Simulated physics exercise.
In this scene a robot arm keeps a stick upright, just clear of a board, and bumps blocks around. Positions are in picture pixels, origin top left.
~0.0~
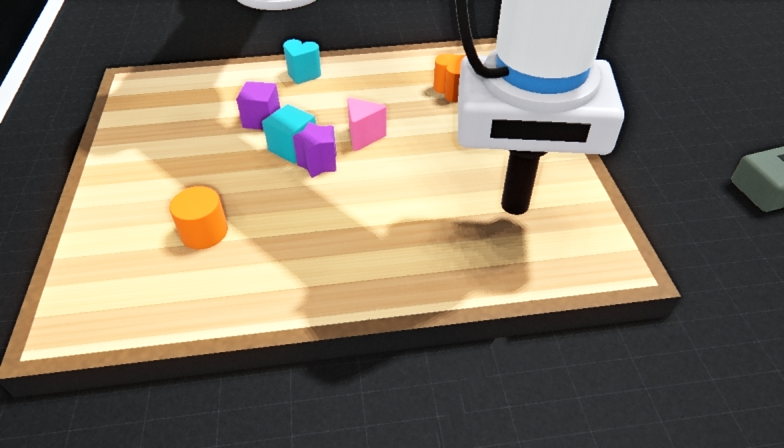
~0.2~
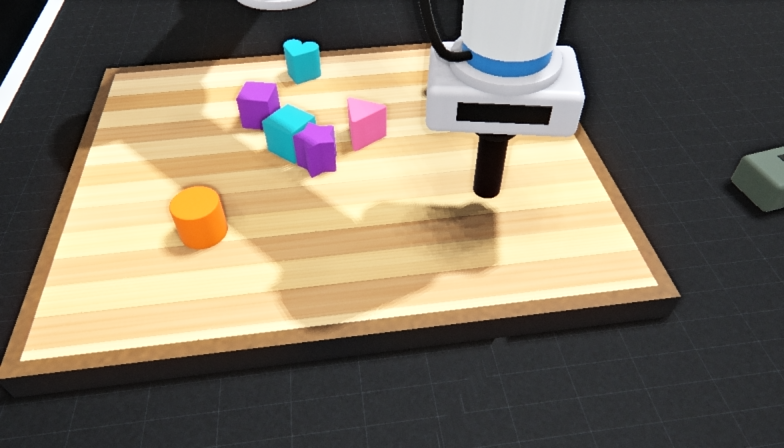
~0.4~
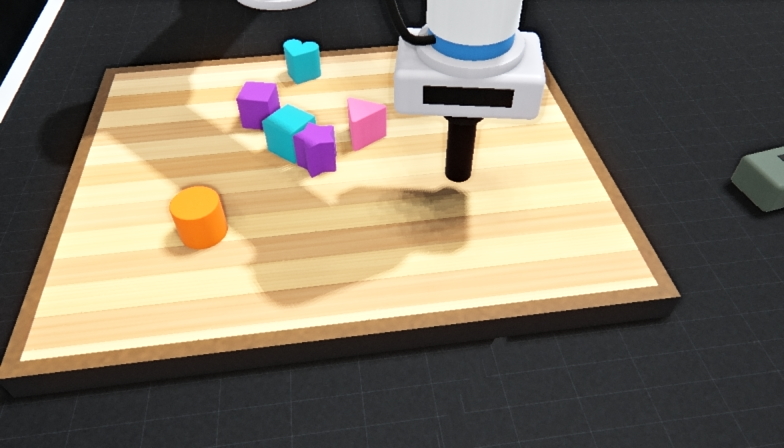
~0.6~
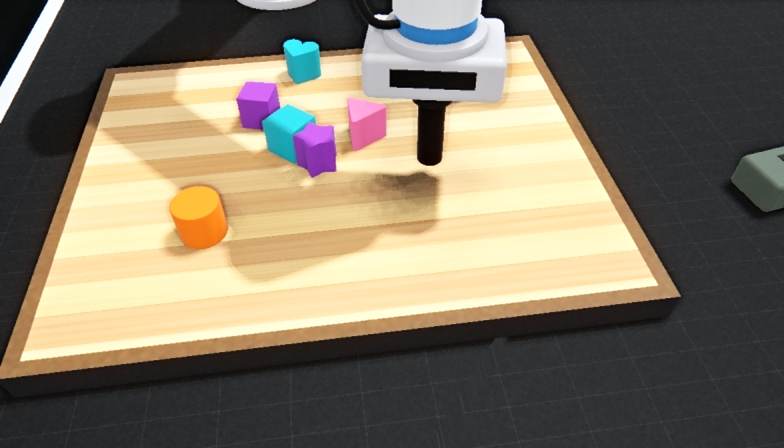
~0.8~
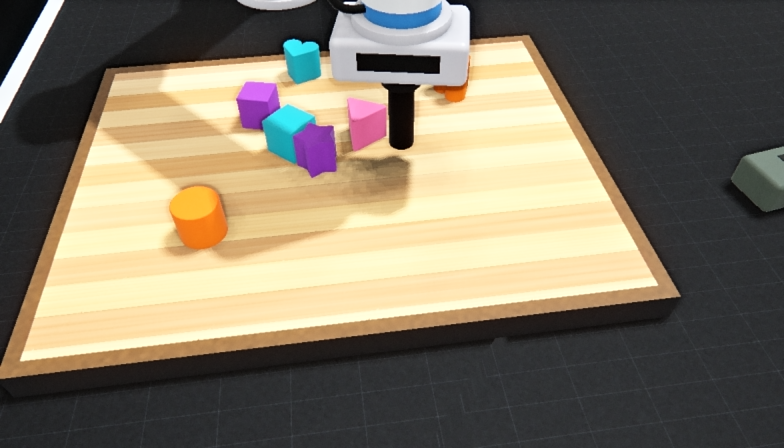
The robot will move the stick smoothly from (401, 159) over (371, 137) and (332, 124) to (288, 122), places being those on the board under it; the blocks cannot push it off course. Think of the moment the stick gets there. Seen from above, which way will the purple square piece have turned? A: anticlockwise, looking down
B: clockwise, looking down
A.
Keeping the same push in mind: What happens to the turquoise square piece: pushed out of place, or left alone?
It will remain on its spot.
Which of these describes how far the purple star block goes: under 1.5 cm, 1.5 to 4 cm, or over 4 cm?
Shift: Under 1.5 cm.
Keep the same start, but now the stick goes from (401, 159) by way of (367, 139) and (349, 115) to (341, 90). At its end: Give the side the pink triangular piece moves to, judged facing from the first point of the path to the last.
Taking start-to-end as forward, the block's sideways shift goes to the left.
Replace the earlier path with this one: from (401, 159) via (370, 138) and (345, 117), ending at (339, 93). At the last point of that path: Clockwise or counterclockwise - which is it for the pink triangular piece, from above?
Counterclockwise rotation.
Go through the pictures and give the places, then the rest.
In the first picture, stick tip (515, 206); block tops, purple square piece (256, 90); turquoise square piece (289, 118); purple star block (315, 134); pink triangular piece (362, 108).
In the second picture, stick (486, 190); blocks unchanged.
In the third picture, stick (458, 174); blocks unchanged.
In the fourth picture, stick (429, 158); blocks unchanged.
In the fifth picture, stick (401, 143); purple square piece (256, 90); turquoise square piece (289, 118); purple star block (315, 134); pink triangular piece (362, 108).
On the path given first. One third of the way, stick (370, 120); pink triangular piece (346, 101), turned 25° anticlockwise.
Two thirds of the way, stick (330, 108); pink triangular piece (305, 90), turned 35° anticlockwise.
At the end, stick (286, 106); purple square piece (243, 88), turned 30° anticlockwise; turquoise square piece in place; purple star block in place; pink triangular piece (271, 81).
